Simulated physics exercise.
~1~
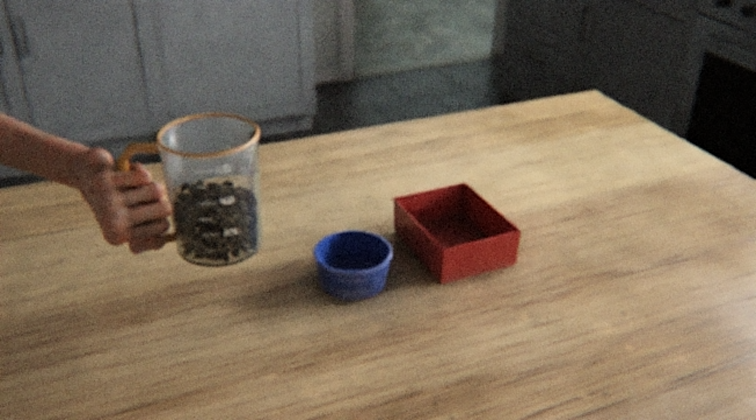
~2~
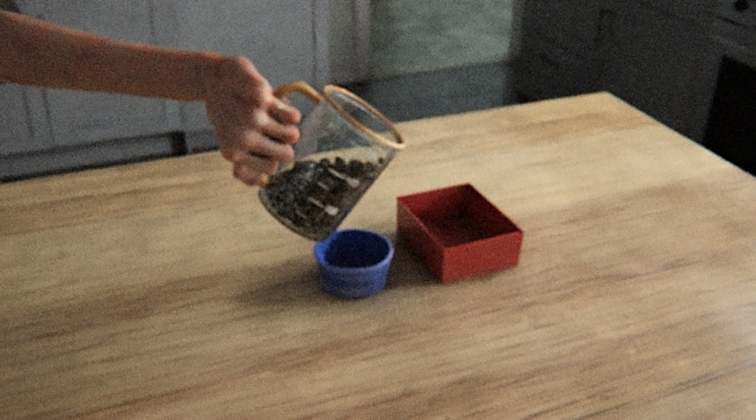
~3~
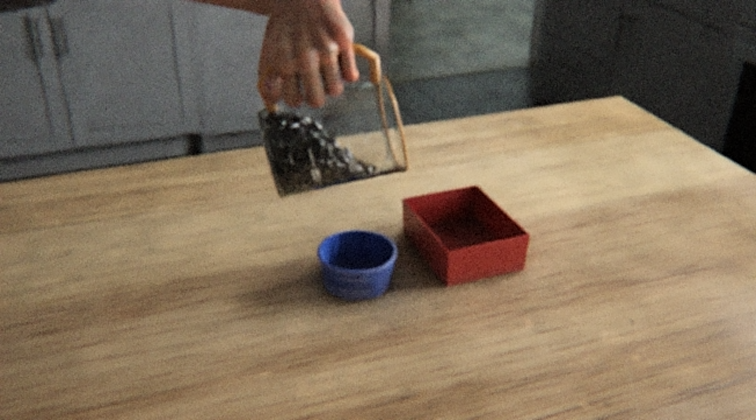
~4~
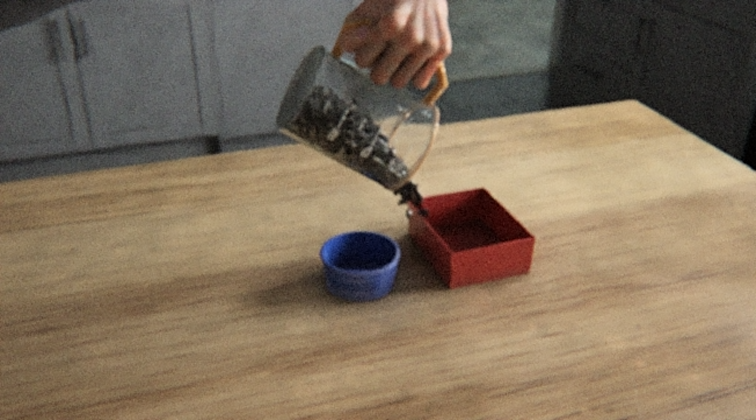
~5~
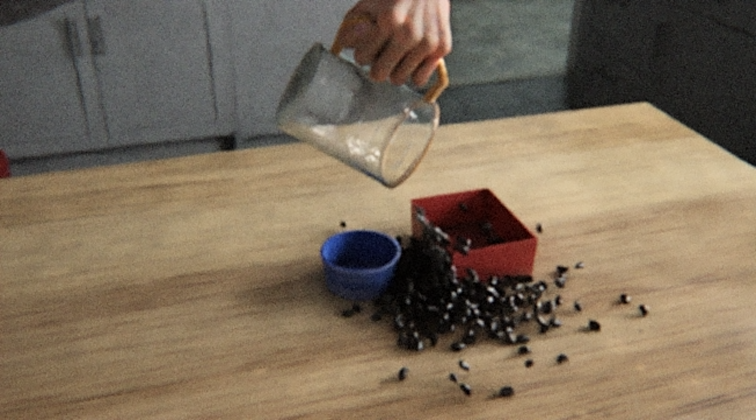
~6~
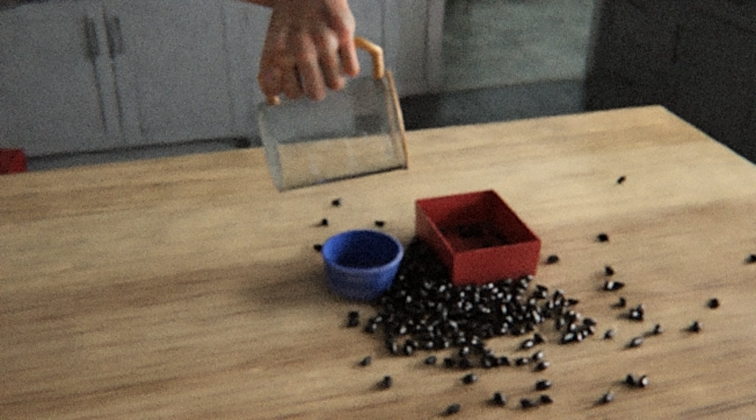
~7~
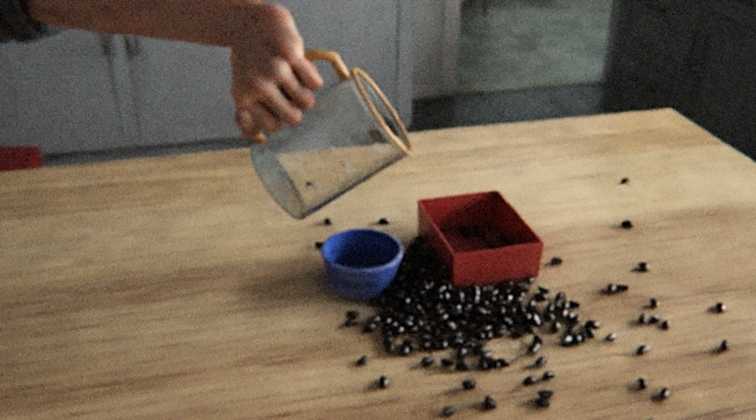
A glass jug partly filled with small black beans, gripped by a hand, starts upright at the left of a wooden table where a blue dish and a red tin sit. The hand carries it right and tips it until it lies on its side above the dish. It tilts further, mouth down, and beans begin sliding out near the tin's left edge. They rush out in a heap between and in front of the containers, some scattering across the table. The hand turns the emptied jug partway back, leaving most beans on the wood and a few in the tin.
